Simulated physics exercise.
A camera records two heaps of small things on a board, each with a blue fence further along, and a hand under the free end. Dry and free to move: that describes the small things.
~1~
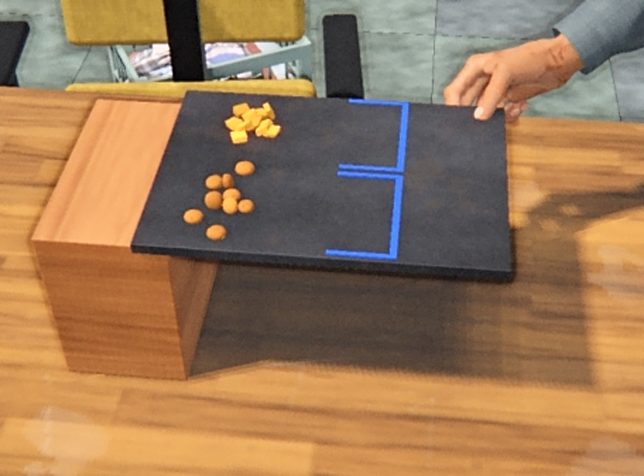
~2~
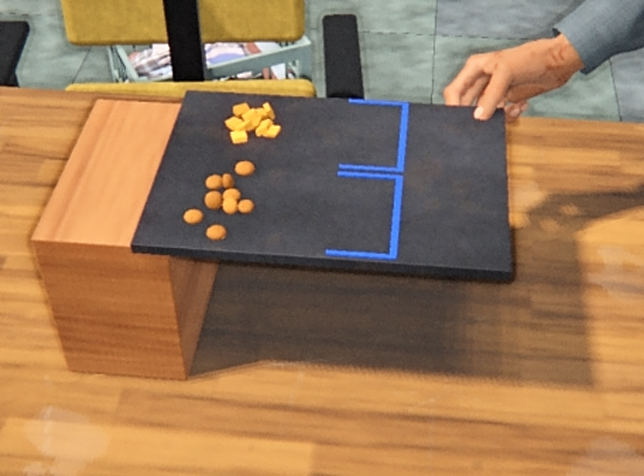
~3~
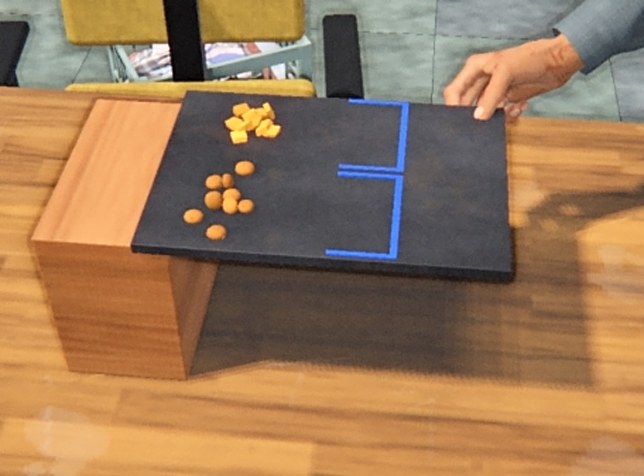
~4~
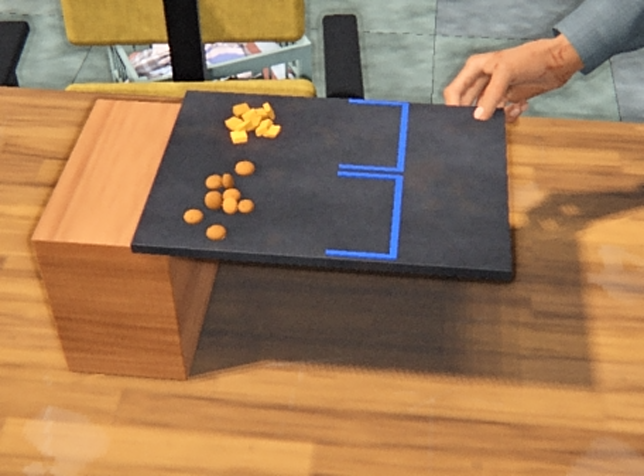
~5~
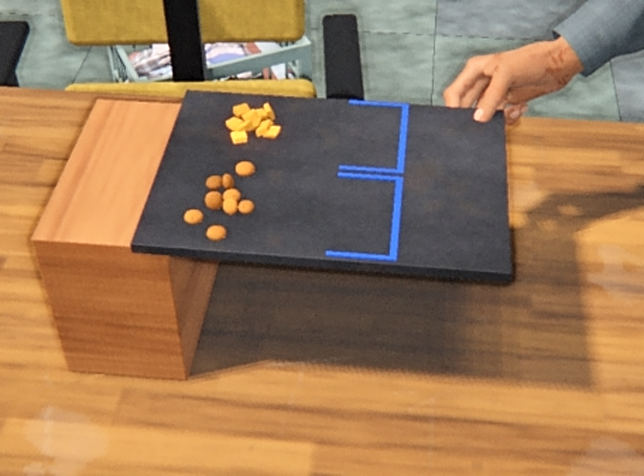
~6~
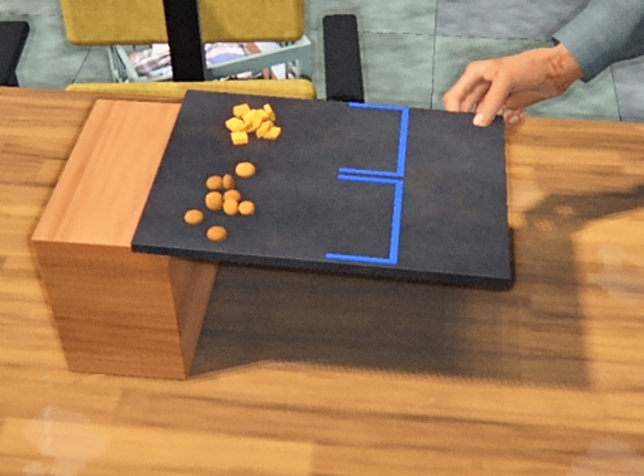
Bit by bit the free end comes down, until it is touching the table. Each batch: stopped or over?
In the end the front batch gets past; the back batch gets past.
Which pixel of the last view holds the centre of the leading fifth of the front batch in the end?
I'd place it close to (532, 352).
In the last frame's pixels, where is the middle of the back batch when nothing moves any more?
I'd say somewhere about (458, 285).
Then, 0.53 s after the last picture, board sloping at 11°; front batch where it was; back batch where it was.
Then, 1.21 s after the last picture, board sloping at 24°; front batch where it was; back batch where it was.
Then, 1.93 s after the last picture, board sloping at 37°; front batch most past its bar; back batch all past its bar.
At rest, board resting at 38°; front batch most past its bar; back batch all past its bar.
